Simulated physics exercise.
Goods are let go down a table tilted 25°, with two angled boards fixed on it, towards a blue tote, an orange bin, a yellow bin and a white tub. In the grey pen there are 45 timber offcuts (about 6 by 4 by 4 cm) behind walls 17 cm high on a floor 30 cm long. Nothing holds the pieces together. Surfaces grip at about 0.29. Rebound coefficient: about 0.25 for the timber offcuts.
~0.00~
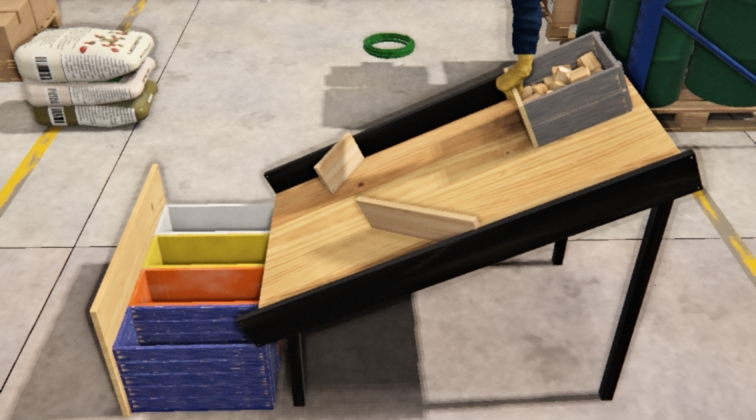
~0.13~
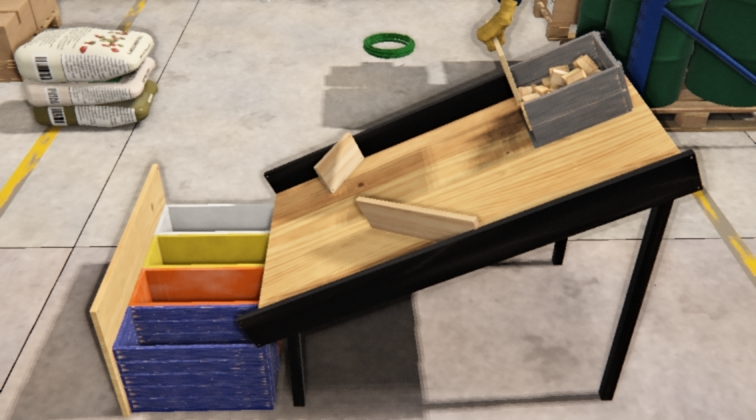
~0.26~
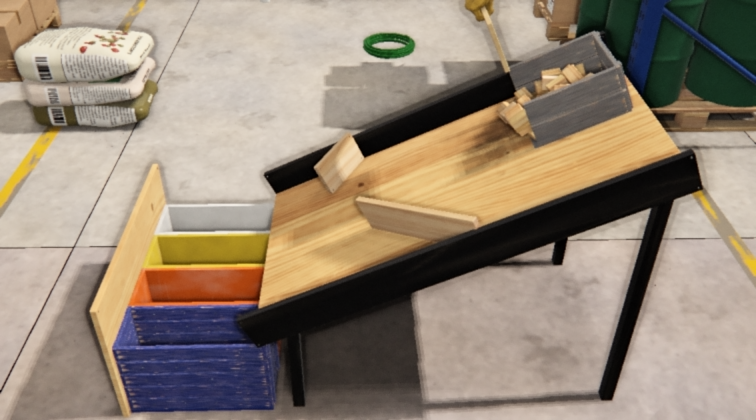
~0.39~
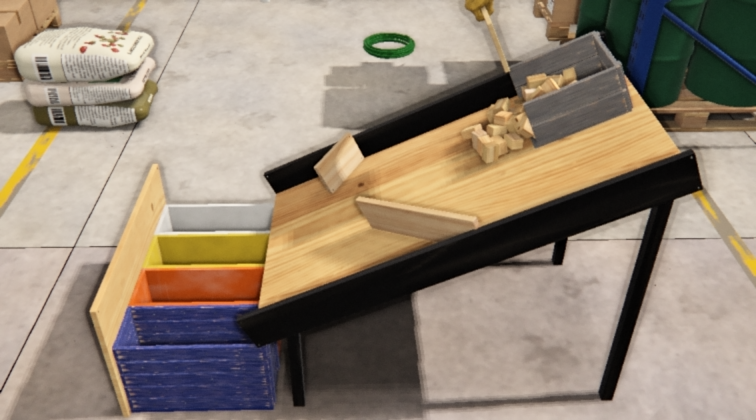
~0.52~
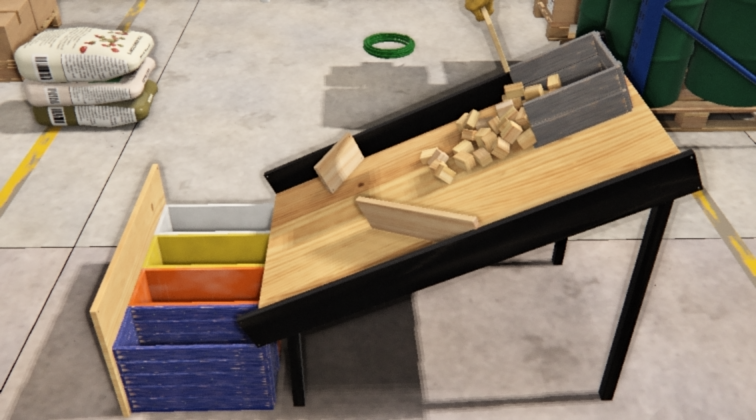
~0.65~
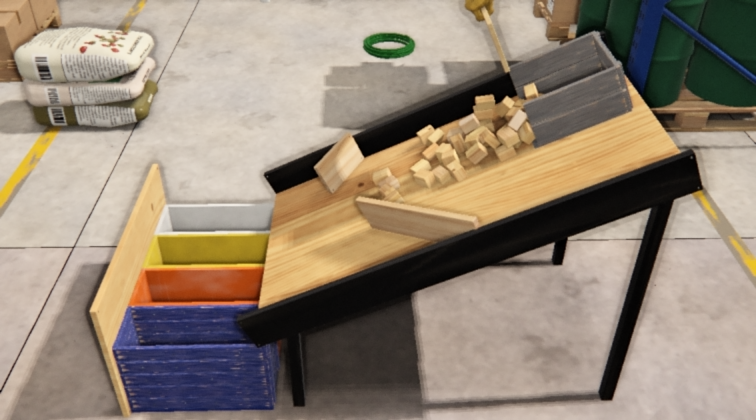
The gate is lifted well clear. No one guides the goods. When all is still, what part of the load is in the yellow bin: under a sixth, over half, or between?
Ending in the yellow bin: Upwards of half of them.
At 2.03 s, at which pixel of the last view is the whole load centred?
Around (187, 304).
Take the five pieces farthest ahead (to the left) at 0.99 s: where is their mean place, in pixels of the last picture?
At about (244, 250).
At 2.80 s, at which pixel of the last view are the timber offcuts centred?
Around (188, 310).
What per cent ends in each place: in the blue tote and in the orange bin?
About 0 and 25 per cent.
After 0.99 s, 1 in the orange bin, 2 in the yellow bin, 41 on the slope and 1 in the air.
After 1.42 s, 4 in the orange bin, 15 in the yellow bin, 21 on the slope and 5 in the air.
After 2.03 s, 11 in the orange bin, 31 in the yellow bin and 3 on the slope.
When it is over (at 2.80 s), 11 in the orange bin, 33 in the yellow bin and 1 on the slope. Asked share, 33 of 45, 73 per cent.
